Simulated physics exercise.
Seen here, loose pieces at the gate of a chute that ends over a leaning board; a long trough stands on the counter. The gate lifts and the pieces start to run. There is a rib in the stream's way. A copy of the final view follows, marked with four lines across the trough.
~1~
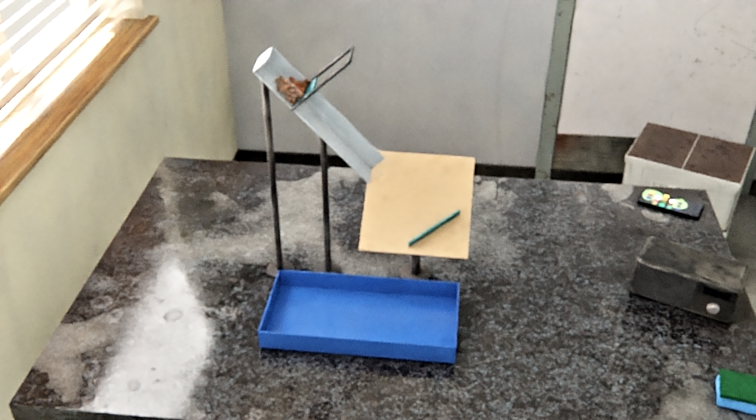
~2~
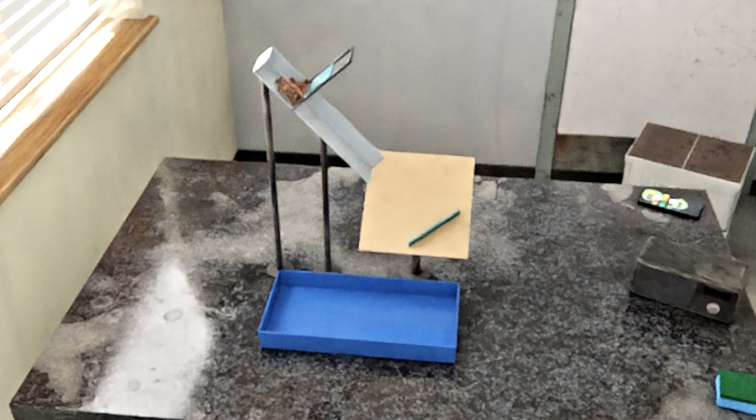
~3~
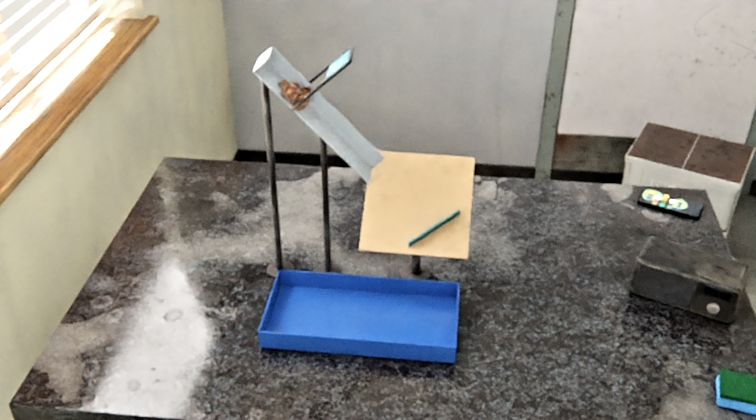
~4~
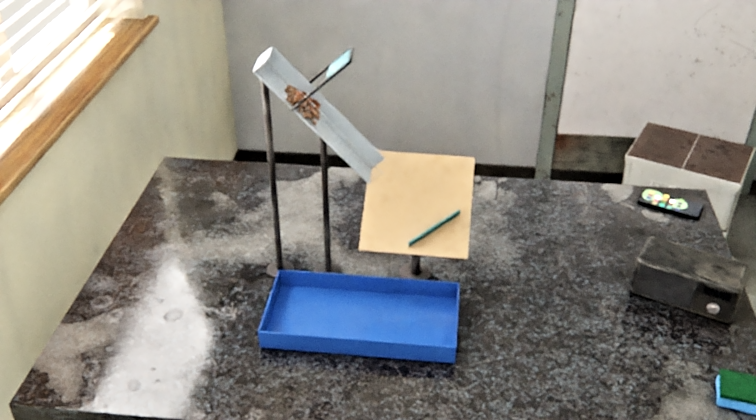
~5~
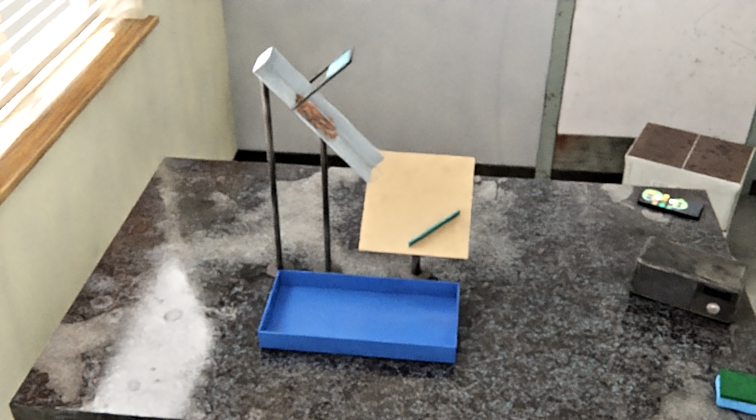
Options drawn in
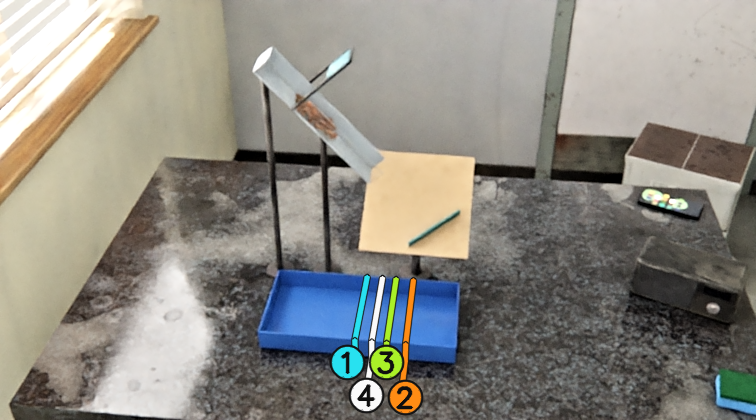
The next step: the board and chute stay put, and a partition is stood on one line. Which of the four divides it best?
Line 3 does it best.
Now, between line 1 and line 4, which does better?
Here it is line 4.
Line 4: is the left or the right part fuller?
The right side.
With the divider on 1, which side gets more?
Right.
On the marked copy, line 1 crosses the front rim at (355, 339); line 2 crosses the front rim at (405, 343); line 3 crosses the front rim at (386, 342); line 4 crosses the front rim at (371, 340).
With 1, of what is caught, not one piece on the left of the divider, every piece on the right.
With 2, of what is caught, almost all on the left of the divider, about a tenth on the right.
With 3, of what is caught, roughly two thirds on the left of the divider, roughly a third on the right.
With 4, of what is caught, roughly a quarter on the left of the divider, the larger part on the right.
